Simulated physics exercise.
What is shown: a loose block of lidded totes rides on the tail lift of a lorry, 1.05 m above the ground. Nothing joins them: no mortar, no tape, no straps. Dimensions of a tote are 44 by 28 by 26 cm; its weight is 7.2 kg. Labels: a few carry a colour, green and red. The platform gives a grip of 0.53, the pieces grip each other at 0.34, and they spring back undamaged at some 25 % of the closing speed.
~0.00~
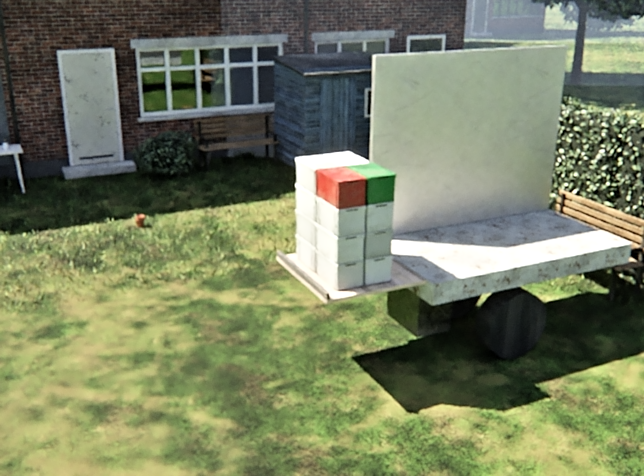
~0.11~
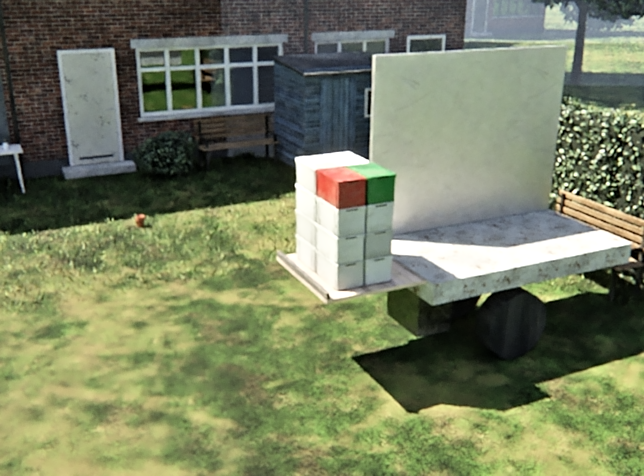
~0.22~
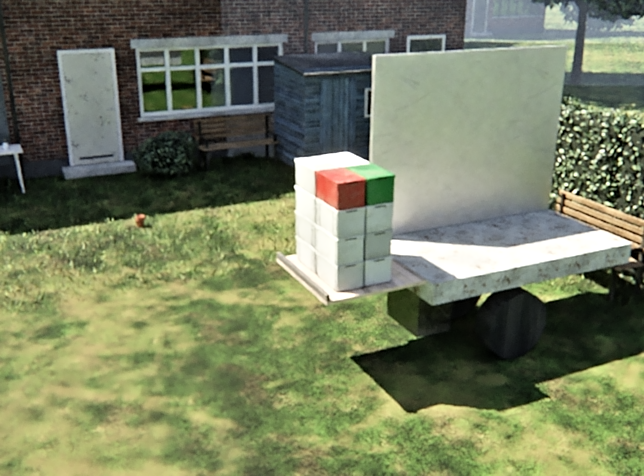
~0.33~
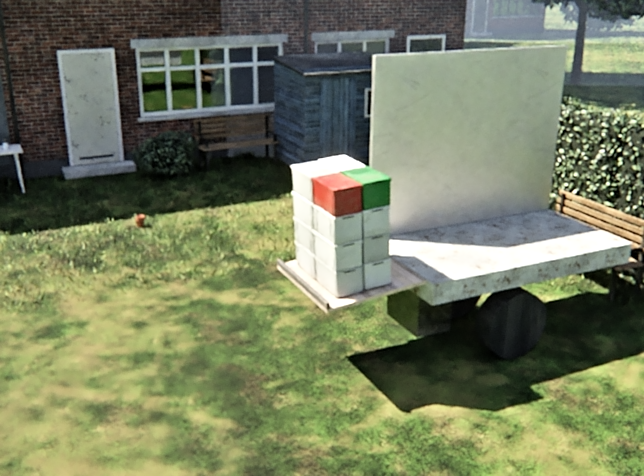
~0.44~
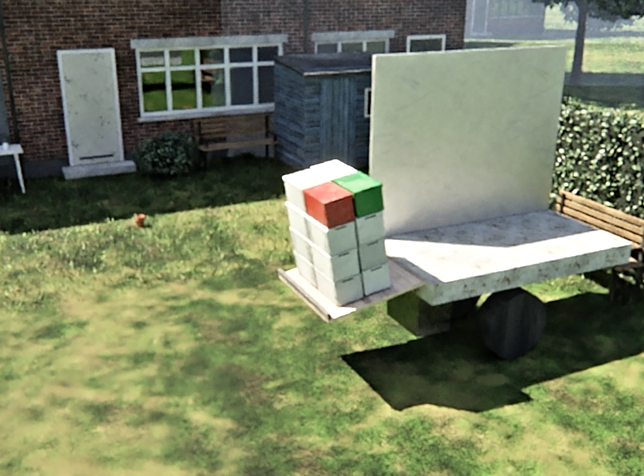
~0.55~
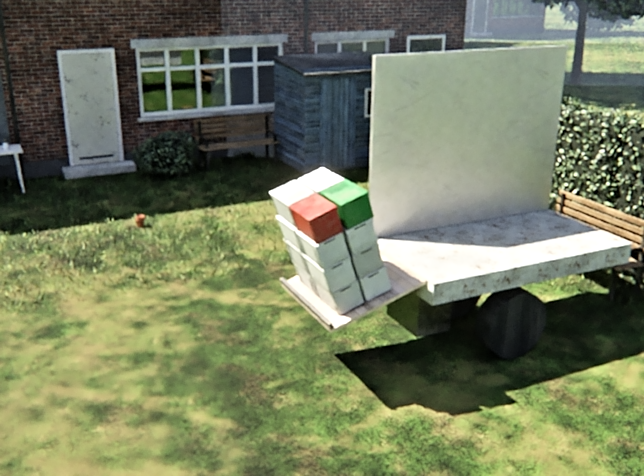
On a lawn behind a brick house, a lorry's tail lift slopes downward, its stacked white, red and green totes leaning left.
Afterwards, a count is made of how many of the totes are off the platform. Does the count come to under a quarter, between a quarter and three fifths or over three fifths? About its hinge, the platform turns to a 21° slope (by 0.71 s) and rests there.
It comes to over three fifths.
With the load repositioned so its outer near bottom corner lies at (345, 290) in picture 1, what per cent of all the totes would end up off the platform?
I'd put it at 90 per cent.
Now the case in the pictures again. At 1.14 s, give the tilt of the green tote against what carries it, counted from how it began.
Some 70°.
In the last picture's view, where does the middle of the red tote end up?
In the last picture it sits at roughly (201, 401).
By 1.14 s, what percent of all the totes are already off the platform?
By then, 60 per cent.
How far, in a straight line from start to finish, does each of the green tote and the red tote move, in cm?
Displacement in cm - green: 210; red: 230.
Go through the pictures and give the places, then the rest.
In the first frame (places mark the middle of the side facing us; leans and shifts are taken against what carries them), platform's outer corner (328, 302) slope 0°; red tote (352, 194); green tote (382, 190); nothing disturbed.
The second frame shows platform's outer corner (328, 302) slope 0°; green tote (382, 190).
The third frame shows platform's outer corner (328, 303) slope 1°; red tote (352, 195).
The fourth frame shows platform's outer corner (329, 311) slope 5°; red tote (348, 202) shifted 41 mm; green tote (378, 195) shifted 35 mm; 8 disturbed, none off the platform.
The fifth frame shows platform's outer corner (330, 321) slope 11°; green tote (370, 202) shifted 48 mm; red tote (340, 212) shifted 45 mm; 8 disturbed, none off the platform.
The sixth frame shows platform's outer corner (333, 331) slope 17°; red tote (327, 226); green tote (358, 211); 2 disturbed, none off the platform.
After 0.78 s, slope 21°; 2 of the 16 totes off the platform; red tote leaning 21°; green tote leaning 17°.
After 1.14 s, slope 21°; 10 of the 16 totes off the platform; red tote on its side; green tote on its side.
After 1.98 s, slope 21°; 14 of the 16 totes off the platform; red tote on its side; green tote on its side.
By the end (2.6 s), slope 21°; 14 of the 16 totes off the platform; green tote on its side; red tote on its side. That is 88 per cent. As the last picture would show them, middles, green tote near (225, 366), red tote near (201, 401).
